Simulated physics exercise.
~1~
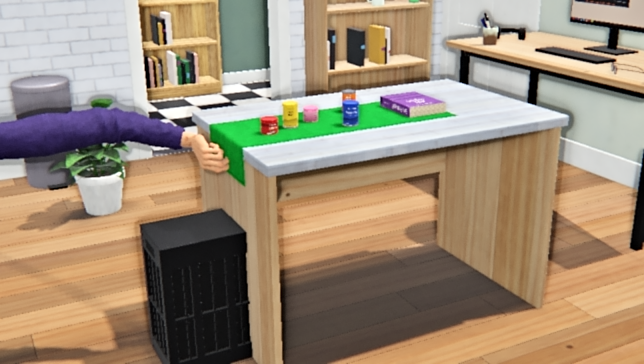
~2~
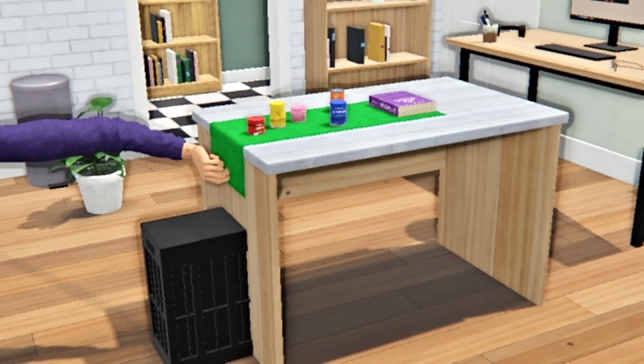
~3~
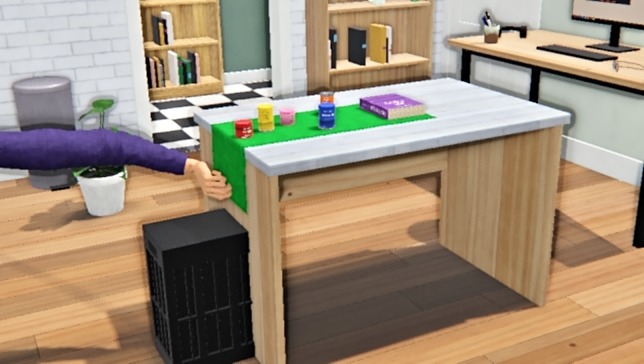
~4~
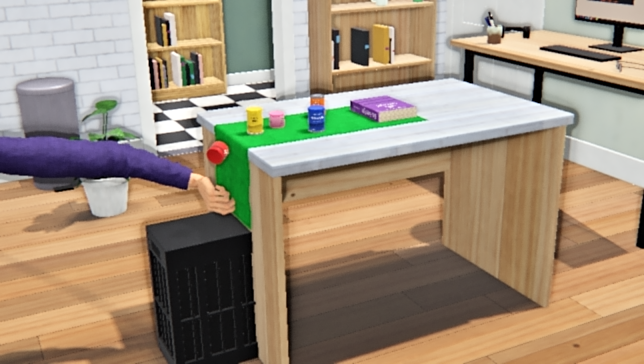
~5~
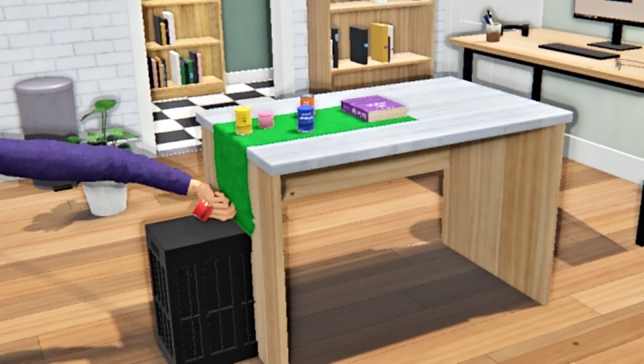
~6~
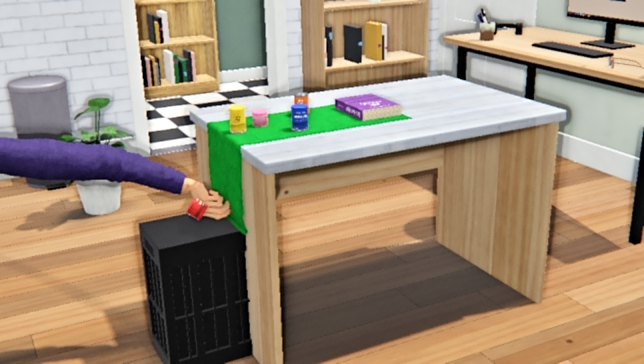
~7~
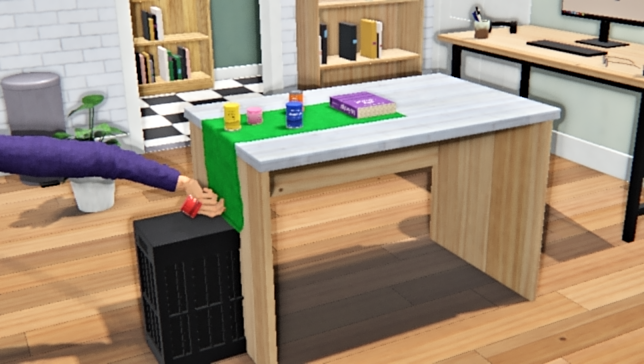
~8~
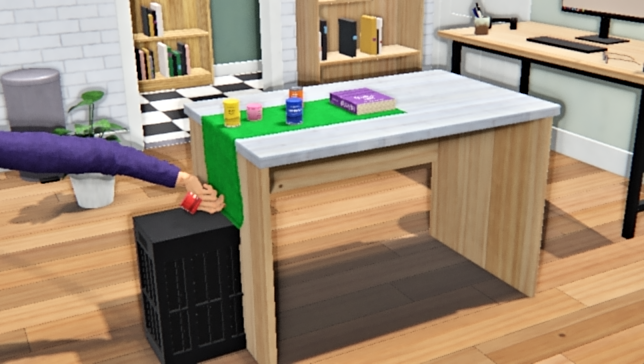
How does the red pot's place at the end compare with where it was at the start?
At the start the red pot stands on the green runner on top of the desk. By the end it is off the desktop, lower and to the left, at the person's hand just above the black crate.
